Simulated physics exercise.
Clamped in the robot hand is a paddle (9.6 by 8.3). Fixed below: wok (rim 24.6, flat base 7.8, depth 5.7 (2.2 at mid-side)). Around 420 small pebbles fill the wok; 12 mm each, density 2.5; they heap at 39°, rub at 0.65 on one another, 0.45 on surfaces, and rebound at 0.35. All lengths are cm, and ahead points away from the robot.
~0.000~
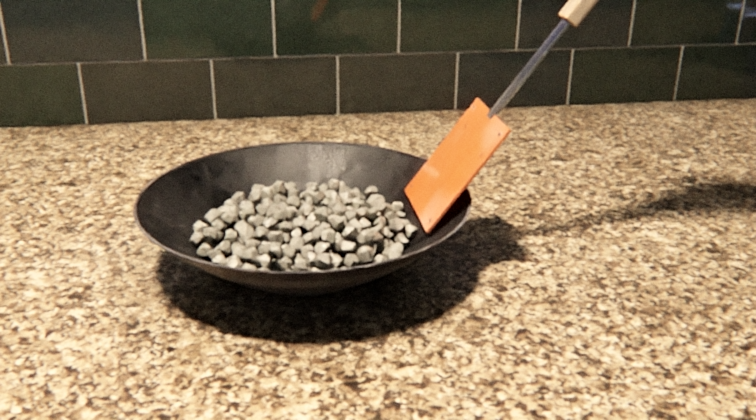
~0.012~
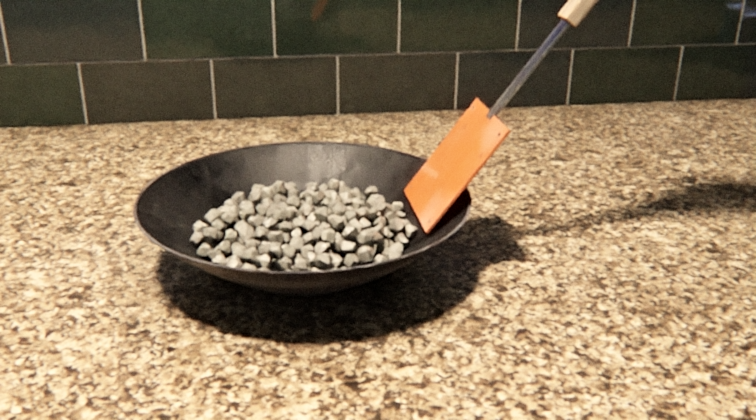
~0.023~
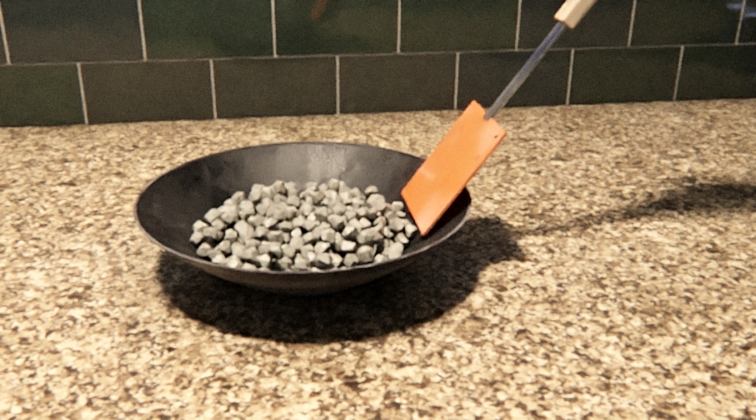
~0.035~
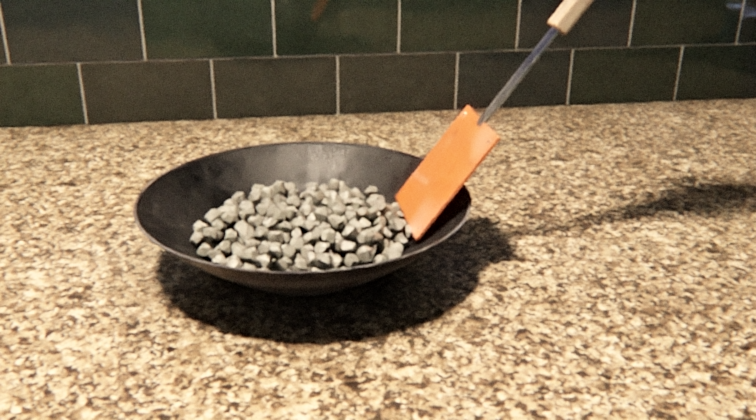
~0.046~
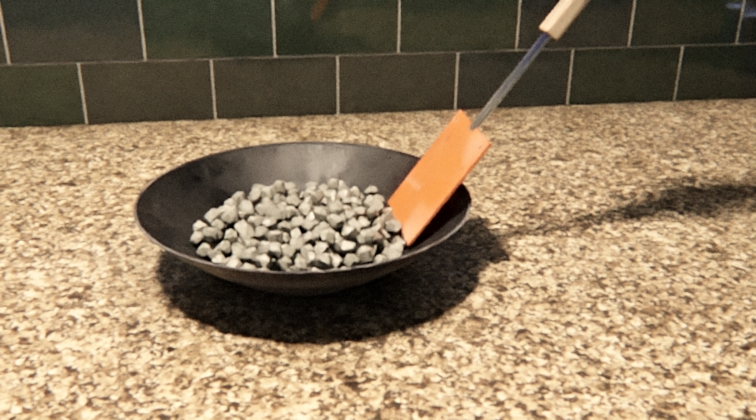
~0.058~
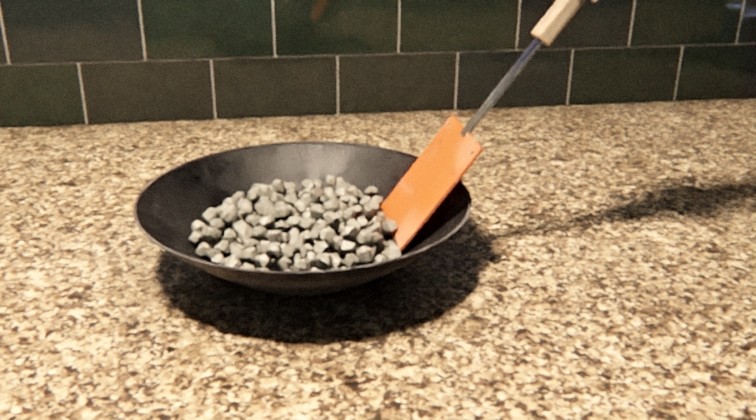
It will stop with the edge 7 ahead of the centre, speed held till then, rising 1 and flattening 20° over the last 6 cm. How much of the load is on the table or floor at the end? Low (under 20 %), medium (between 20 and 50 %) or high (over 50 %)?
Share on the table or floor: Medium (between 20 and 50 %).
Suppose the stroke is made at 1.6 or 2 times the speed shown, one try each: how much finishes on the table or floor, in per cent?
Some 50 and 55 per cent.
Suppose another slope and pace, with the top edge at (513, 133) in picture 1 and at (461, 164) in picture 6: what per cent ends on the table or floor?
About 45 per cent.
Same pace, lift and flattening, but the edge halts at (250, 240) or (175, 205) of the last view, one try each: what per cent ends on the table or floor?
Some 10 and 55 per cent.
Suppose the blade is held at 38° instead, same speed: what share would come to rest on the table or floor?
In that case some 40 per cent.
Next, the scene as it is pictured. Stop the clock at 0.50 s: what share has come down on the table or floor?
About 35 per cent.
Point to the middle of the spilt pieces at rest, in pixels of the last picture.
Near (60, 277).
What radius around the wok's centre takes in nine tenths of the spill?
About 25 cm.
By 0.15 s, sloping 53°, highest piece 7 above the table; 419 in the wok.
By 0.25 s, sloping 45°, highest piece 9 above the table; 404 in the wok, 15 on the blade or in flight.
By 0.50 s, sloping 33°, highest piece 7 above the table; 264 in the wok, 150 on the table or floor, 5 on the blade or in flight.
By 1.55 s, sloping 33°, highest piece 7 above the table; 263 in the wok, 156 on the table or floor.
Final count, 263 in the wok, 156 on the table or floor. That is 37 % on the table or floor.
